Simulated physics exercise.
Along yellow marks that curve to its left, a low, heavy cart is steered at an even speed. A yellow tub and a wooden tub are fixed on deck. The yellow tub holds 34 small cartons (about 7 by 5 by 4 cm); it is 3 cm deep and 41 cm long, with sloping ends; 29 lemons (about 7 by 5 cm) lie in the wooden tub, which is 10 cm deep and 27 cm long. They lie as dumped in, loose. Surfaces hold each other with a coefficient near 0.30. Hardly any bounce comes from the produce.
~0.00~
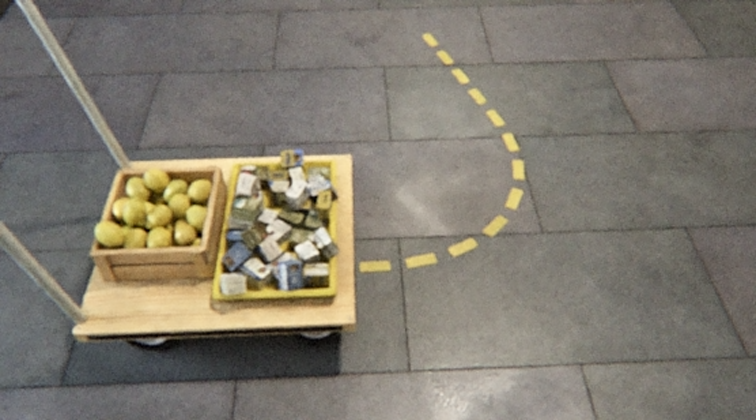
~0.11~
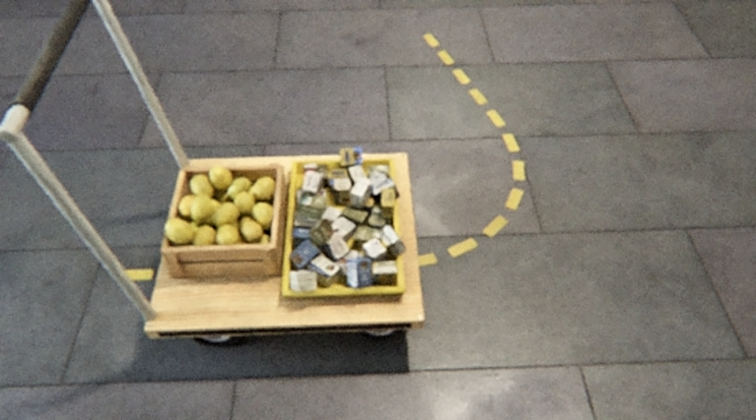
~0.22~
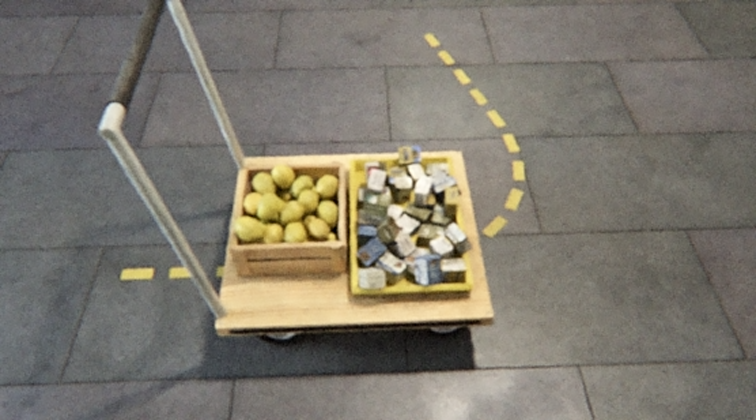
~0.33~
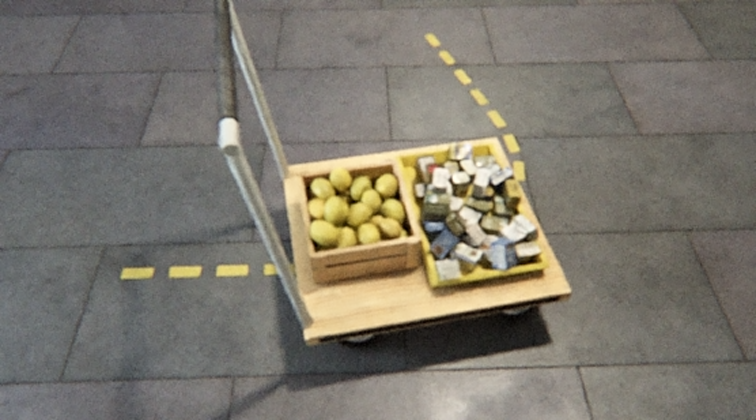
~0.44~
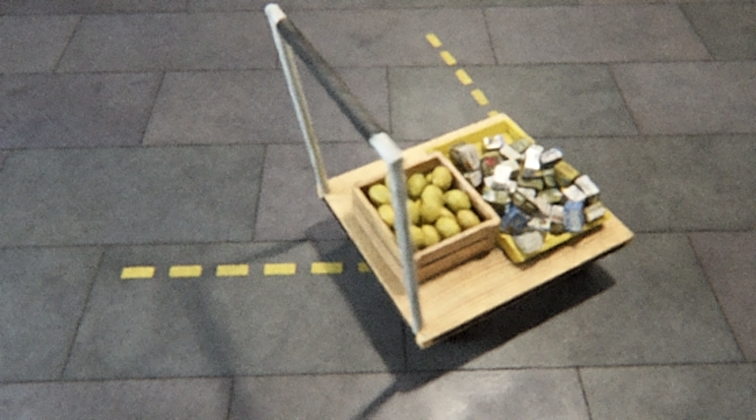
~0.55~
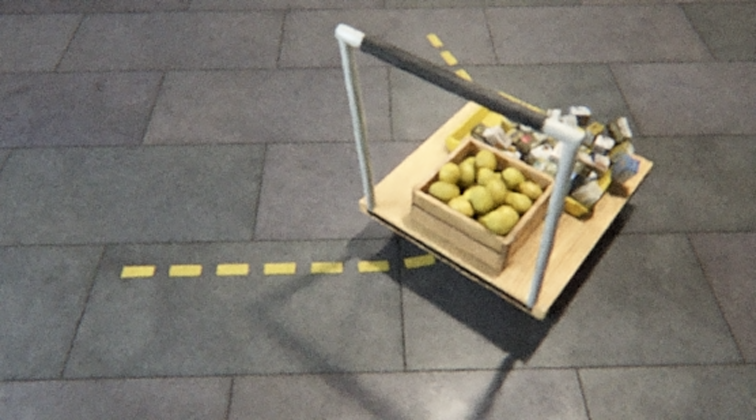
A flat wooden cart carrying a crate of yellow-green fruit and a yellow tub of small cartons rolls right across grey tiles along a dashed yellow line. It then swings left around the curve, turning well away from the viewer, as cartons bunch toward the tub's outer side and a few leave it.
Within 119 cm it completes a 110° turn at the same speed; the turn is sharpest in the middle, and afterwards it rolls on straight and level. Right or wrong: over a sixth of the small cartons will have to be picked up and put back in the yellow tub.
Right.
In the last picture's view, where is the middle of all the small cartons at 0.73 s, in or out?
I'd say near (559, 88).
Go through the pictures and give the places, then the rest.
In the first frame (each is followed by its nearest rim corner in this view), yellow tub, (215, 293); wooden tub, (94, 250); 0° round, 0 cm rolled; none out.
Yellow tub, (285, 290); wooden tub, (164, 247); 0° round, 17 cm rolled, in the second frame.
Yellow tub, (355, 288); wooden tub, (234, 245); 0° round, 34 cm rolled, in the third frame.
Yellow tub, (437, 280); wooden tub, (312, 253); 9° round, 51 cm rolled, in the fourth frame.
Yellow tub, (523, 255); wooden tub, (406, 257); 27° round, 69 cm rolled, in the fifth frame.
Yellow tub, (585, 207); wooden tub, (503, 240); 50° round, 86 cm rolled; 3 out, the lowest carton at (578, 117), in the sixth frame.
After 0.73 s, yellow tub 28 in, 6 out and wooden tub 29 in, 0 out.
After 0.96 s, yellow tub 23 in, 11 out and wooden tub 29 in, 0 out.
Final count (at 1.41 s), yellow tub 22 in, 12 out and wooden tub 29 in, 0 out. Asked share, 12 of 34, 35 per cent.
